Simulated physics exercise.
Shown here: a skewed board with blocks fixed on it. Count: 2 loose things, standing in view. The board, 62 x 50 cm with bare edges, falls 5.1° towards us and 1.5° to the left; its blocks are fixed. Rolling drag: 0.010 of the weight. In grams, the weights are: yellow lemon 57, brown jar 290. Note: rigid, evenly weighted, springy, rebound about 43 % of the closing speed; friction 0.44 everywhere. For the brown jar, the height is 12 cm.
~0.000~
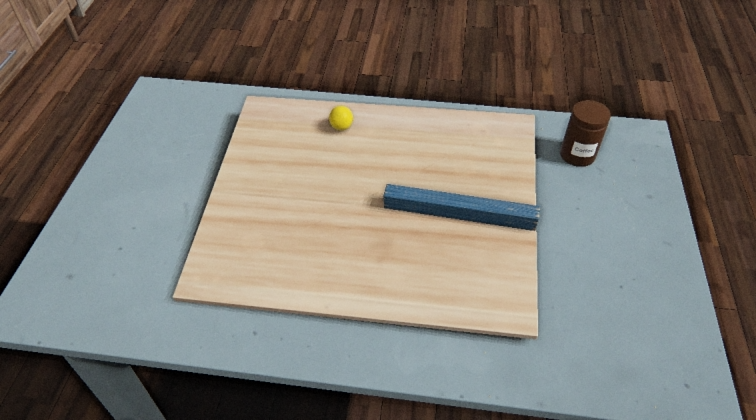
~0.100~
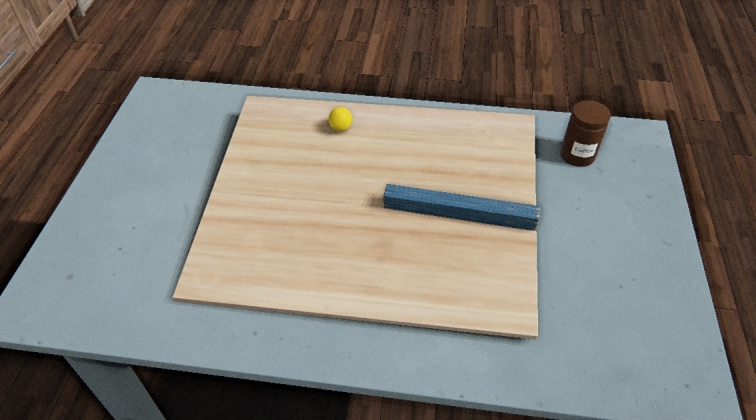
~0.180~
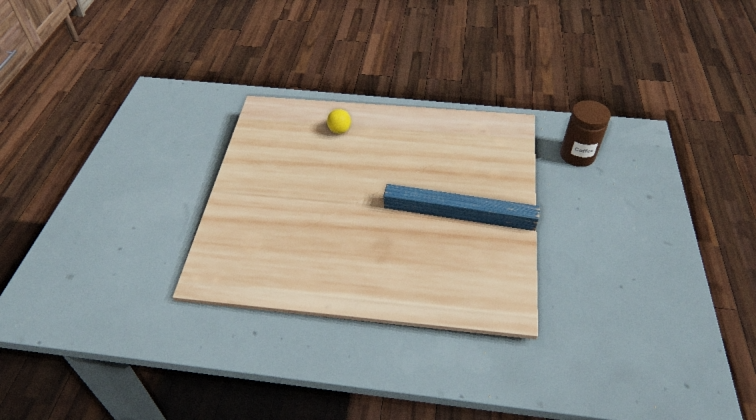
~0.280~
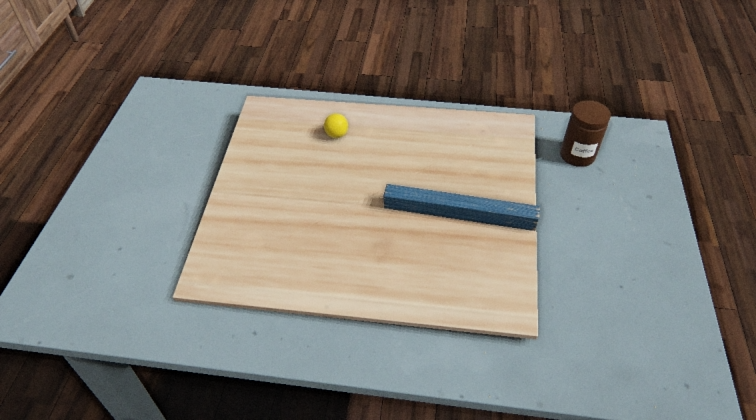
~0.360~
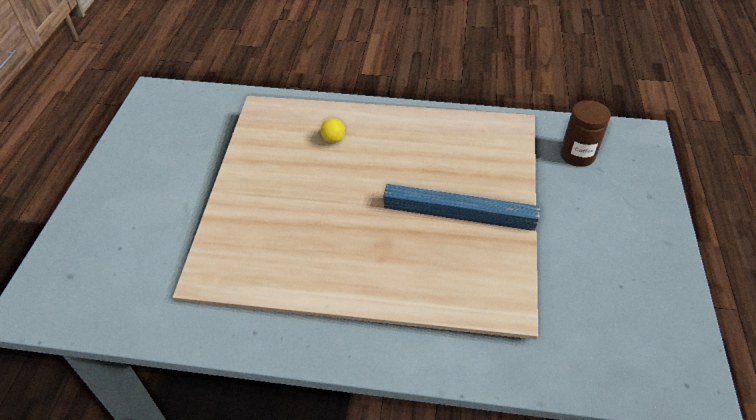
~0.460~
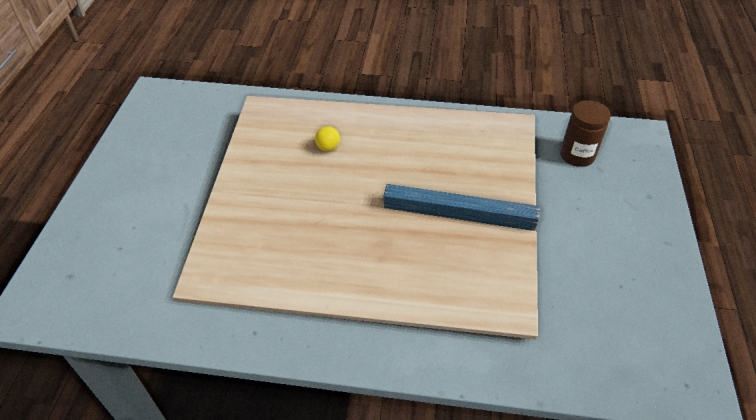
We see a pale wooden board on a gray table, with a blue bar and a yellow lemon on it and a brown jar standing beside it. The lemon rolls slowly a short way toward us and slightly left.
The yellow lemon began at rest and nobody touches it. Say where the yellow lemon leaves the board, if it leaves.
The piece quits the board at the front.
Around 0.76 s, 27 cm of board to the near edge; yellow lemon near (302, 177).
Around 1.16 s, 5 cm of board to the near edge; yellow lemon near (241, 270).
Around 1.36 s, it has gone over the near edge; yellow lemon near (196, 344).
Around 1.56 s, it has gone over the near edge.
Finally (1.6 s), it has gone over the near edge; brown jar still in place (within 8 cm).
